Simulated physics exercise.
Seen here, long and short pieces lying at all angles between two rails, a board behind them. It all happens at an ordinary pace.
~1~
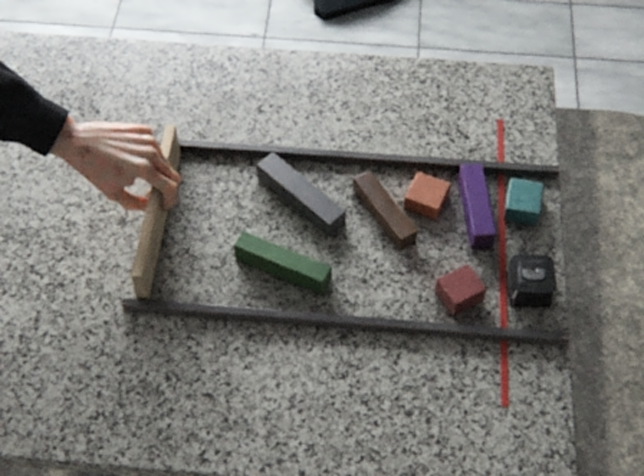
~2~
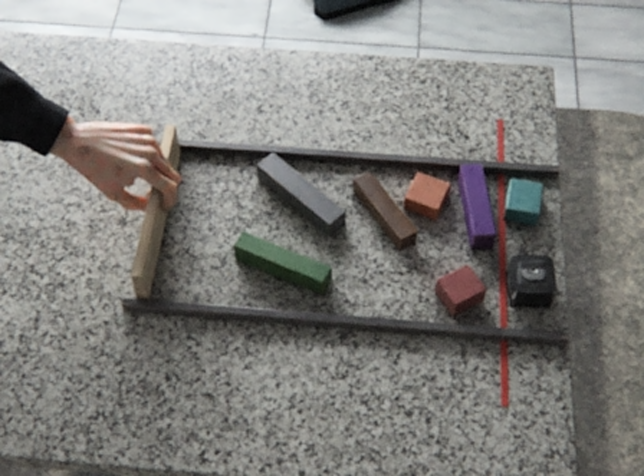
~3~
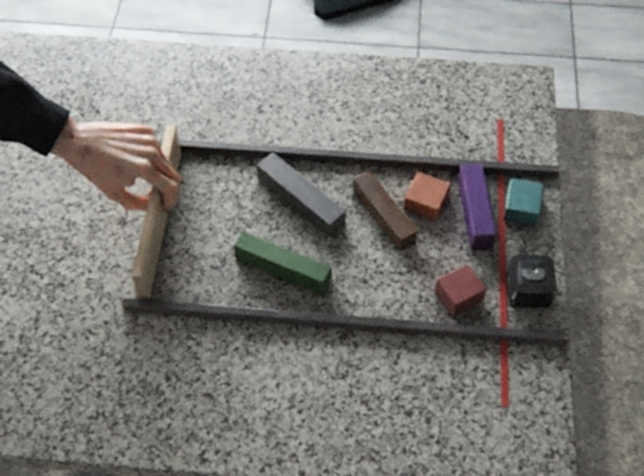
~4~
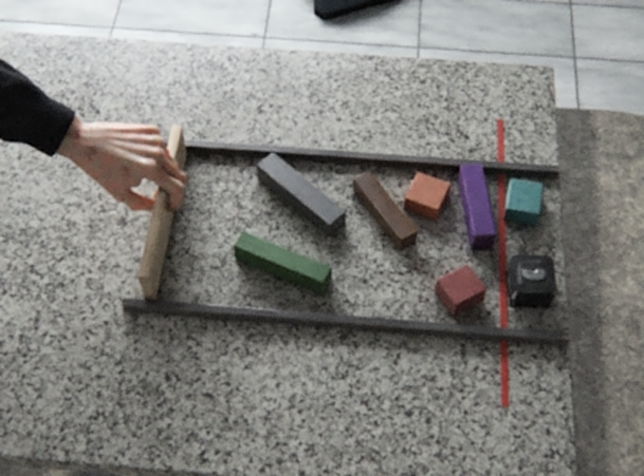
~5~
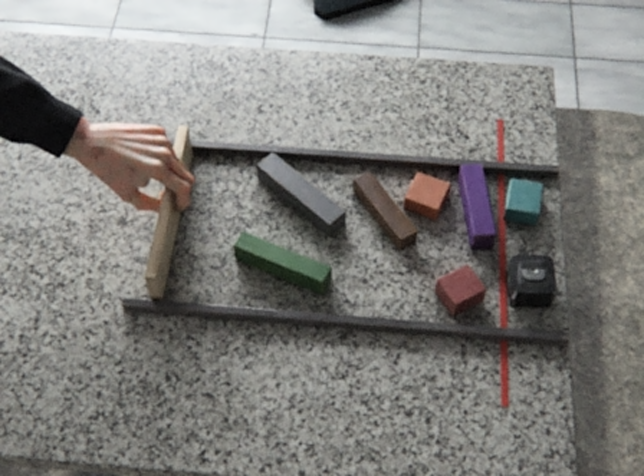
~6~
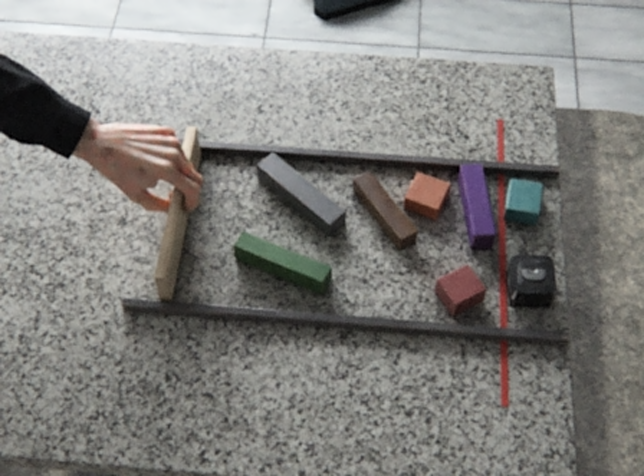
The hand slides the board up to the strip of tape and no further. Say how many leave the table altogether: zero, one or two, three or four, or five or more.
Outcome: The number that fall off is three or four.
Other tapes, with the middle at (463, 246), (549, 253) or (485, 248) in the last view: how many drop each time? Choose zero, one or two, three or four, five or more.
The falls would be just one or two; five or over; 3 or 4.
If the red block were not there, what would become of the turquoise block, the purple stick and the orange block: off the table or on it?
The turquoise block tumbles off, the purple stick goes over, the orange block falls.
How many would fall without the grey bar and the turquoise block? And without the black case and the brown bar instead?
Fallen: 2, and 2 in the other try.
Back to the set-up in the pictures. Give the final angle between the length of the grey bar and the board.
Some 0 degrees.
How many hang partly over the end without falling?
2 of them.
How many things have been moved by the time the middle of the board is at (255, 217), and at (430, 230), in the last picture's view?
First 2, then 8.
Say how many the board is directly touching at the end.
In contact: 2.
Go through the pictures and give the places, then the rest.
The first picture shows black case (531, 281); turquoise block (523, 202); purple stick (477, 206); board (157, 210); tape (502, 249).
The second picture shows turquoise block (523, 202); grey bar (301, 194).
The third picture shows purple stick (477, 206); brown bar (385, 210).
The fourth picture shows black case (531, 281); green bar (283, 263).
The fifth picture shows turquoise block (523, 202); red block (460, 290).
The sixth picture shows black case (531, 281); turquoise block (523, 202); purple stick (477, 206); board (179, 212); tape (502, 249).
Early on, none off yet; black case at rest near (531, 281); turquoise block at rest near (523, 202); purple stick at rest near (477, 206).
Finally, the number that fall off is three or four; lost, orange block, purple stick, turquoise block and black case.
